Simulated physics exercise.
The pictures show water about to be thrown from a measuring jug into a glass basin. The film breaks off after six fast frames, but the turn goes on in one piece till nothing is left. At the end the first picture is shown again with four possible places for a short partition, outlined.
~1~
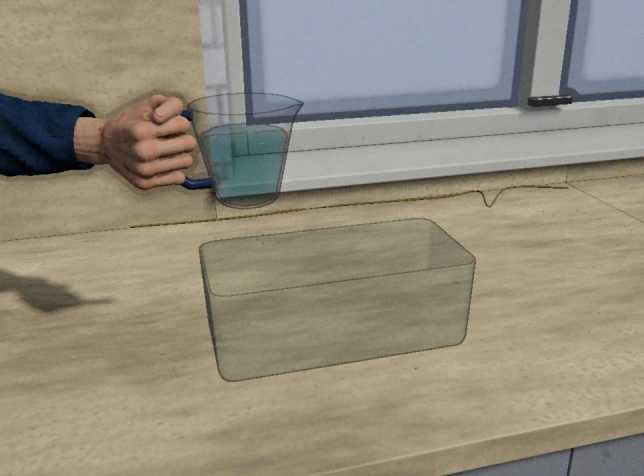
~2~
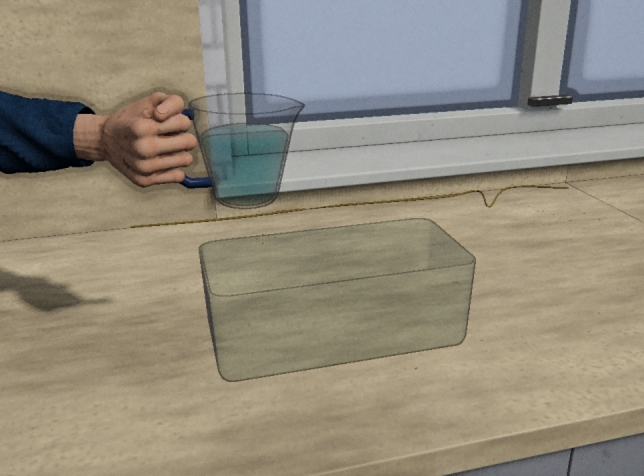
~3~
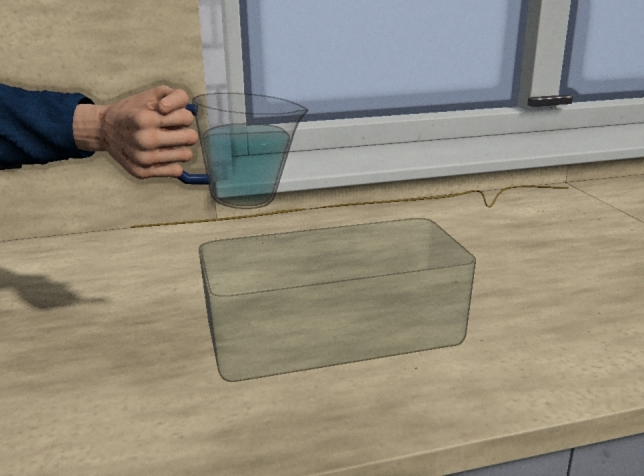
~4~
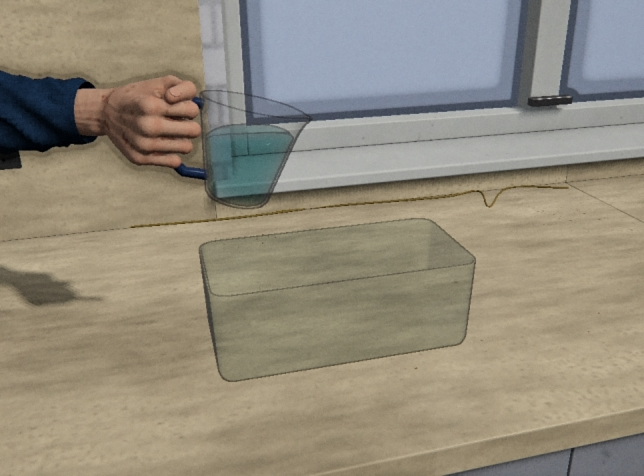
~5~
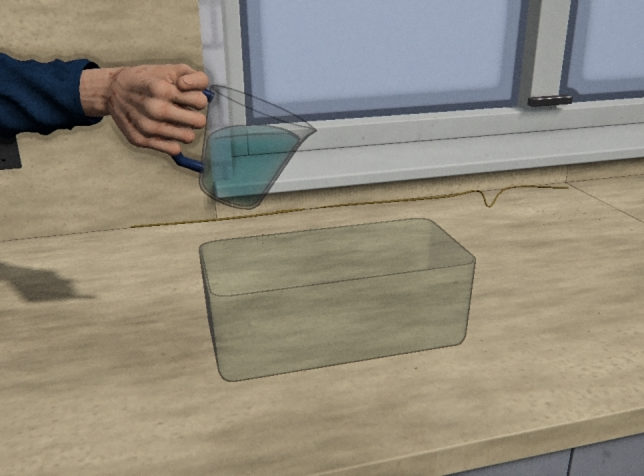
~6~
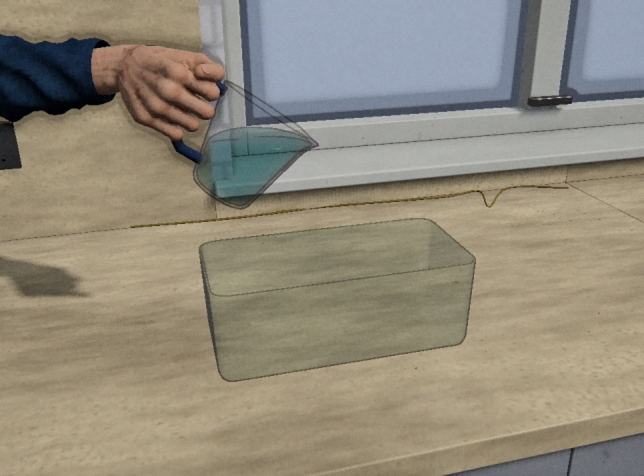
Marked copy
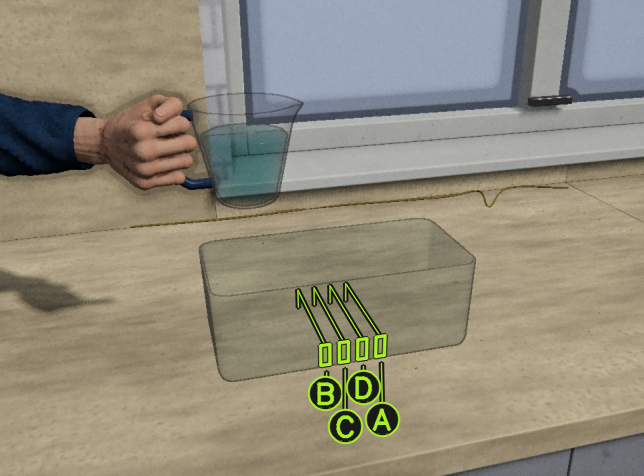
The footage shows a hand in a blue sleeve holding a clear jug of blue-green liquid above an empty glass basin on a countertop. The jug stays upright at first, then the hand rises slightly and tilts it rightward.
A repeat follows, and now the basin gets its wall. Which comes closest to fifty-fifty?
The best place is D.
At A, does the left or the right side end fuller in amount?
The left one.
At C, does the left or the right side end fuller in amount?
The right one.
In lime, A at (381, 363); B at (326, 372); C at (345, 369); D at (363, 366).
For place A, about 73 % ends left of the wall and 25 % right of it.
For place B, about 9 % ends left of the wall and 89 % right of it.
For place C, about 18 % ends left of the wall and 81 % right of it.
For place D, about 44 % ends left of the wall and 55 % right of it.
